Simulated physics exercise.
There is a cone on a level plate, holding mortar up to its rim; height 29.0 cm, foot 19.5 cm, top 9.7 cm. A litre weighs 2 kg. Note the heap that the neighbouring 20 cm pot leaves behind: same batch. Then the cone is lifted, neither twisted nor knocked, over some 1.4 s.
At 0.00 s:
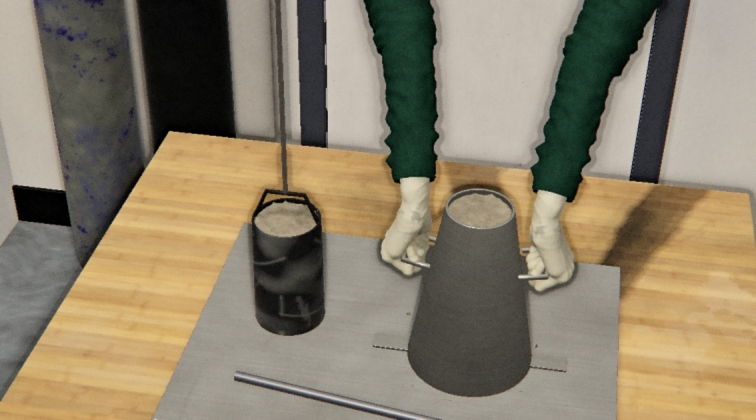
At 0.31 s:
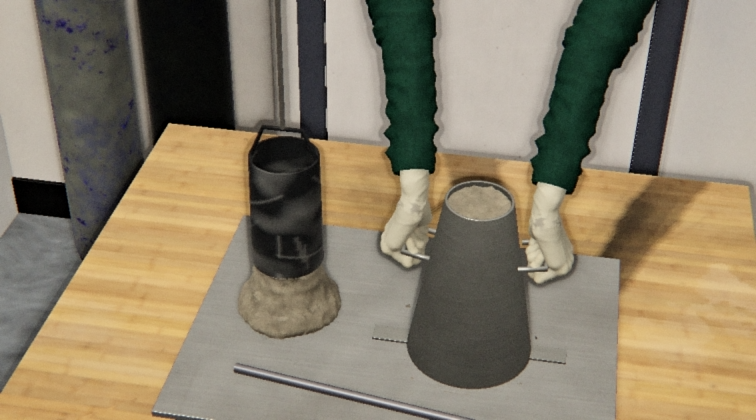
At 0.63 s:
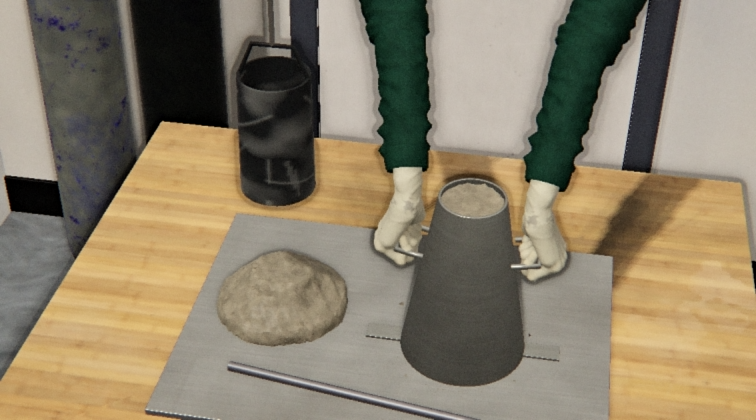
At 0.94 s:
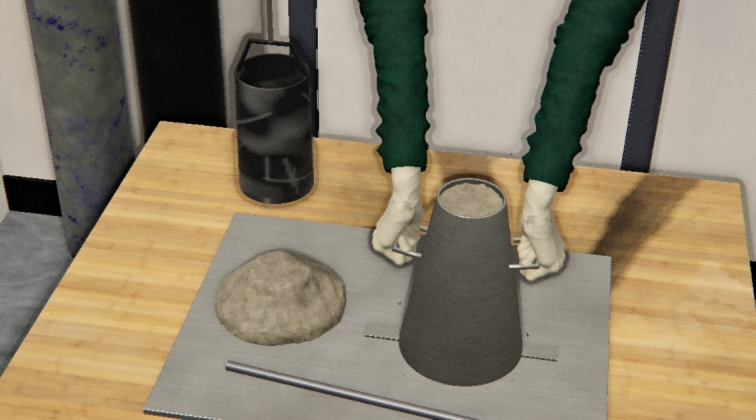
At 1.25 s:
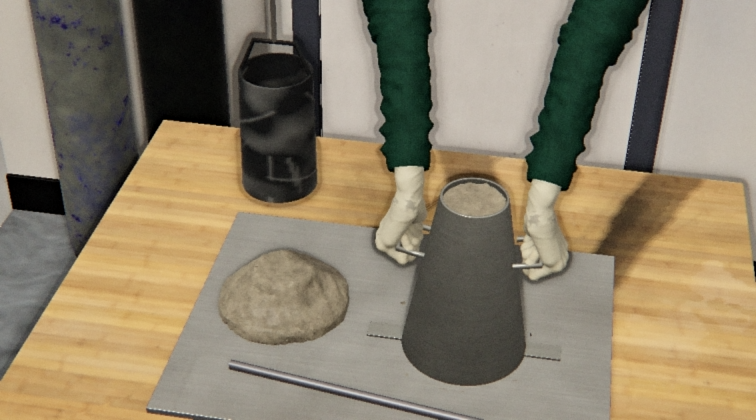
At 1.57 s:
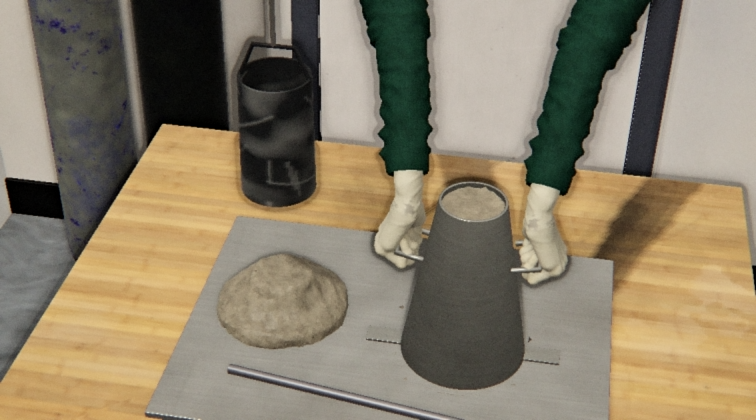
The clip opens on a dark pot and a taller grey cone, both filled with mortar, standing on a metal plate while gloved hands grip the cone's handles. The pot rises straight up, leaving a low, rounded heap behind, then hangs nearly motionless above it as the cone stays put.
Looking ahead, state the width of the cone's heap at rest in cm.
Around 34 cm.
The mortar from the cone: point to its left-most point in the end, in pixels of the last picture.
Near (358, 347).
After 1.9 s, the cone is up 6.3 cm; the mortar has come down 10 cm to 19 cm and is 26 cm wide.
After 2.3 s, the cone is up 19 cm; the mortar has come down 20 cm to 9.2 cm and is 34 cm wide.
After 2.6 s, the cone is up 29 cm; the mortar has come down 20 cm to 9.2 cm and is 34 cm wide.
After 3.0 s, the cone is clear; the mortar has come down 20 cm to 9.2 cm and is 34 cm wide.
After 3.7 s, at rest, the cone is clear; the mortar has come down 20 cm to 9.2 cm and is 34 cm wide.
